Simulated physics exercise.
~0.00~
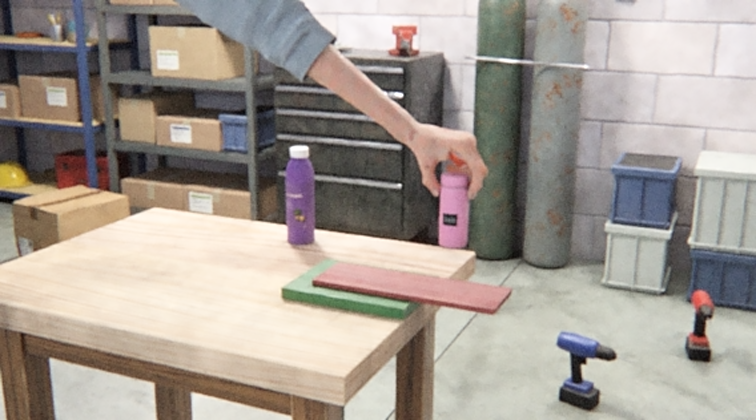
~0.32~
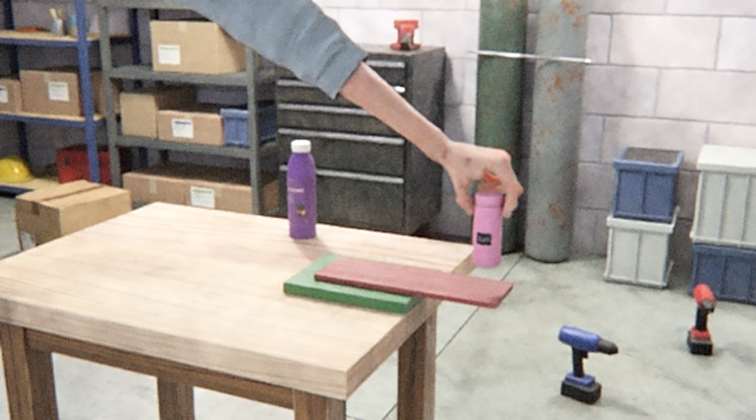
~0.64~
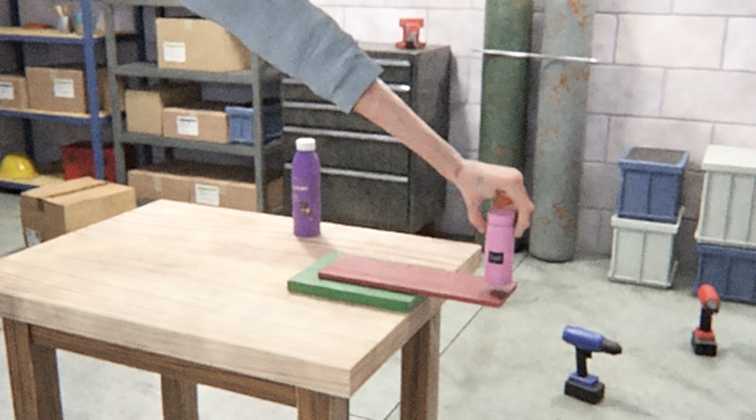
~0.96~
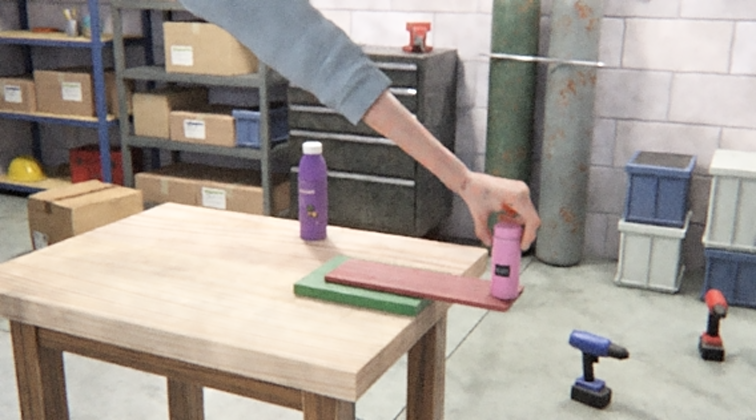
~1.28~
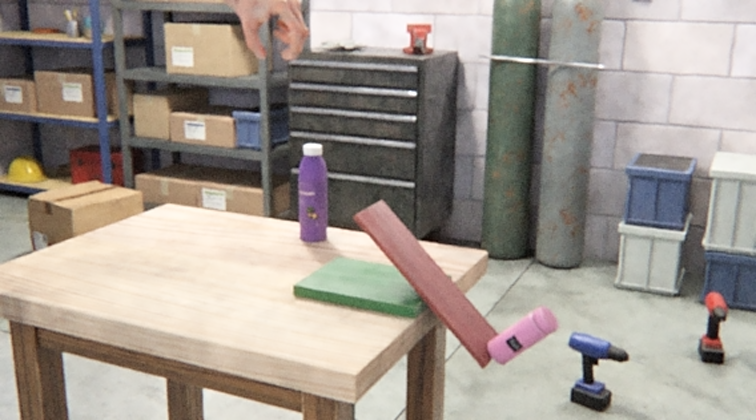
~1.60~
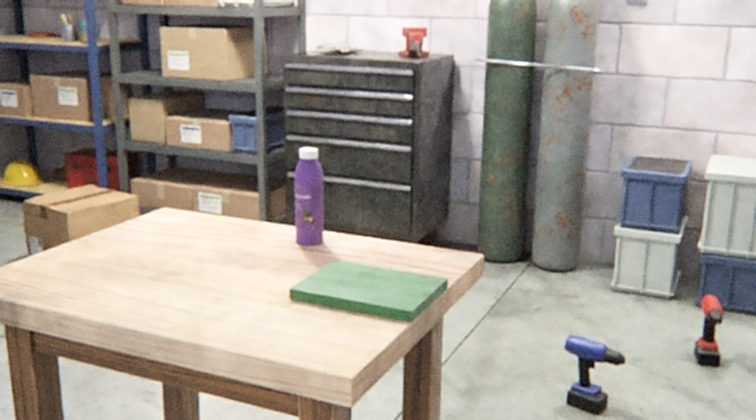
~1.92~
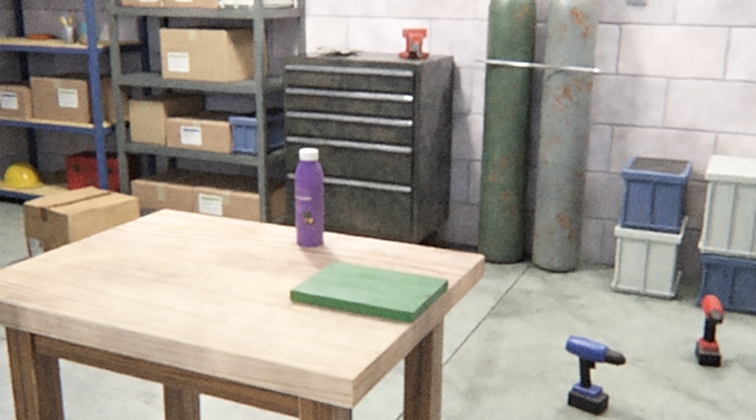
A hand lowers a pink bottle onto the overhanging right end of a red plank in a workshop, seen from slightly above with a gently swaying camera. The plank rests across a green slab at the right edge of a pale wooden table, with a purple bottle standing behind it. Shelves of boxes, a dark drawer cabinet and two cylinders line the back. Once the hand lets go and draws back, the plank tips steeply off the edge, and the pink bottle falls with it. Both drop out of sight, leaving the green slab and purple bottle in place.
